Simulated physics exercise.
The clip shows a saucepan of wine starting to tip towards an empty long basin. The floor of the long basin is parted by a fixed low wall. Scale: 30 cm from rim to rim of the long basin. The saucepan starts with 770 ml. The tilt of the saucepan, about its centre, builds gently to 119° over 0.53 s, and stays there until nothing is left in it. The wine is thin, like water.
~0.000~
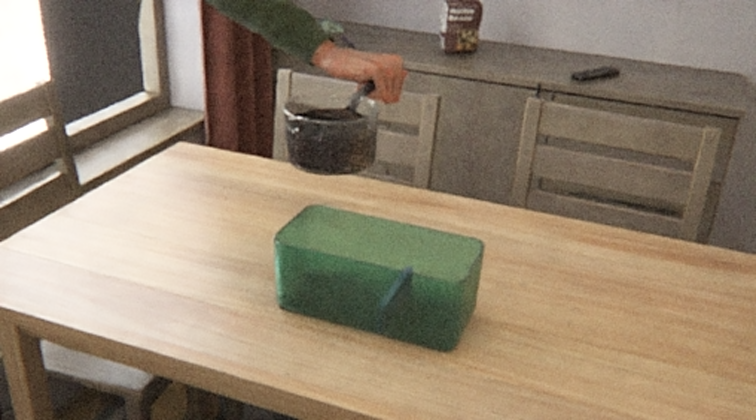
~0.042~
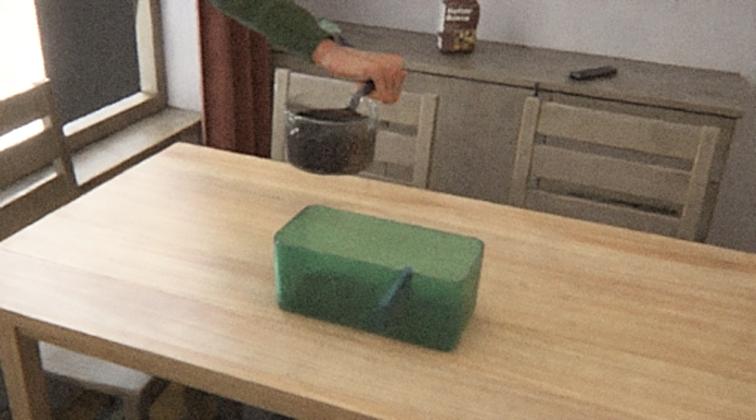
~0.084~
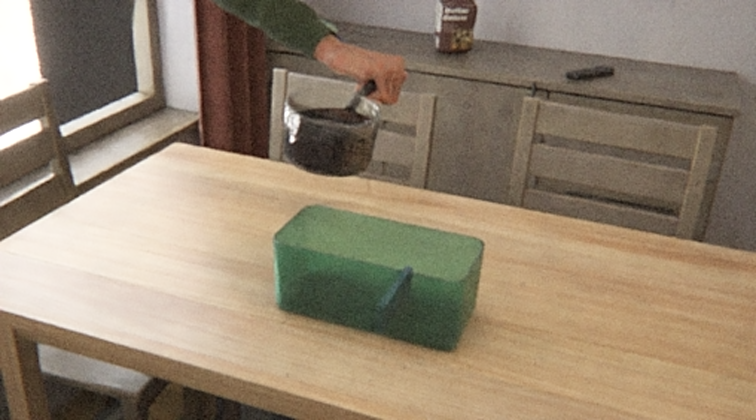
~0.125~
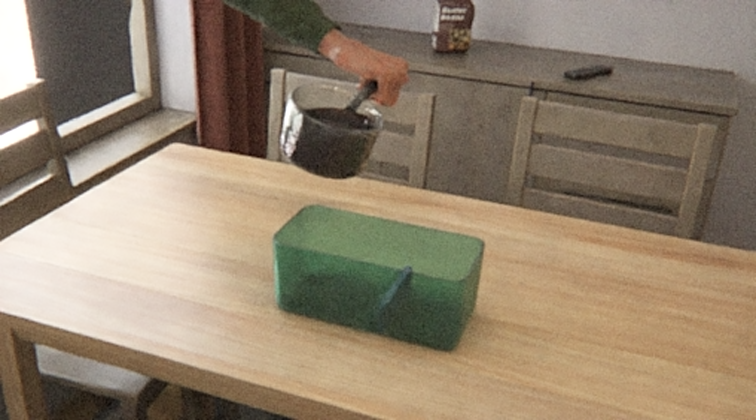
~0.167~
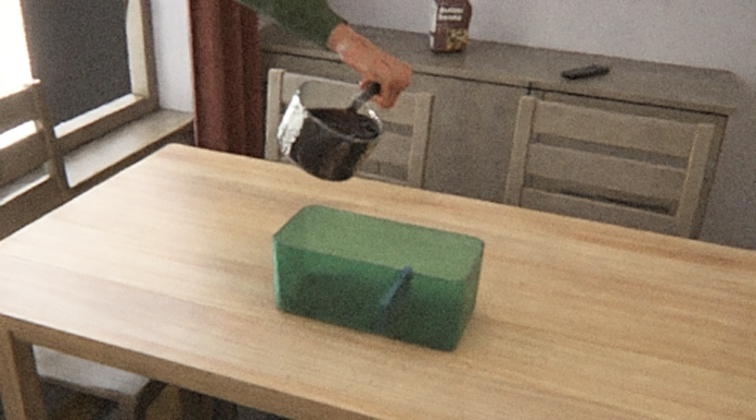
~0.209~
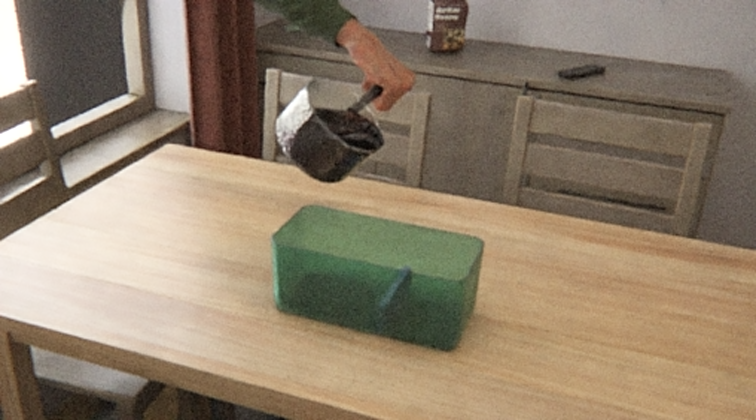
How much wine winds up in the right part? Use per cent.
Roughly 38 per cent is past the wall.
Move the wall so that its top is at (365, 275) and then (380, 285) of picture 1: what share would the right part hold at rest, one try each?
In turn about 85 and 60 per cent.
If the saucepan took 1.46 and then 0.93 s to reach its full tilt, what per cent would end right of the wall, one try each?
First 70, then 60 per cent.
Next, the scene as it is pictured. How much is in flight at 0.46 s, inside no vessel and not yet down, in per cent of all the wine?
Some 50 per cent.
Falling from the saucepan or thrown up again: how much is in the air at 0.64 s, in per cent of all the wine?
About 12 per cent.
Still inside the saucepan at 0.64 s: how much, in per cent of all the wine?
Some 2 per cent.
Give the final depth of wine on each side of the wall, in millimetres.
Left about 20 mm, right about 20 mm.
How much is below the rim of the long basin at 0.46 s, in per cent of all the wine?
Near 28 in a hundred.
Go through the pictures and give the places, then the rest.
Tilt 0°; pouring edge (375, 115); surface from (293, 115) to (374, 129); the long basin's rim runs from (291, 222) to (475, 263); the wall's top is at (396, 286), in the first frame.
Tilt 2°; pouring edge (375, 117); surface from (293, 114) to (374, 129), in the second frame.
Tilt 7°; pouring edge (377, 121); surface from (293, 113) to (375, 129), in the third frame.
Tilt 16°; pouring edge (379, 128); surface from (292, 113) to (377, 131), in the fourth frame.
Tilt 27°; pouring edge (379, 138); surface from (290, 114) to (379, 133), in the fifth frame.
Tilt 40°; pouring edge (377, 149); surface from (288, 111) to (377, 140); 2 per cent is over the edge, in the sixth frame.
By 0.46 s the tilt is 113° and 21 per cent is still to pour, 4 is left of the wall and 24 right of it.
By 0.64 s the tilt is 119° and 2 per cent is still to pour, 46 is left of the wall and 40 right of it.
By 0.82 s the tilt is 119° and 0 per cent is still to pour, 56 is left of the wall and 37 right of it.
By 1.03 s the tilt is 119° and 0 per cent is still to pour, 59 is left of the wall and 38 right of it.
At rest 59 per cent lies left of the wall, 38 right of it and 3 outside.
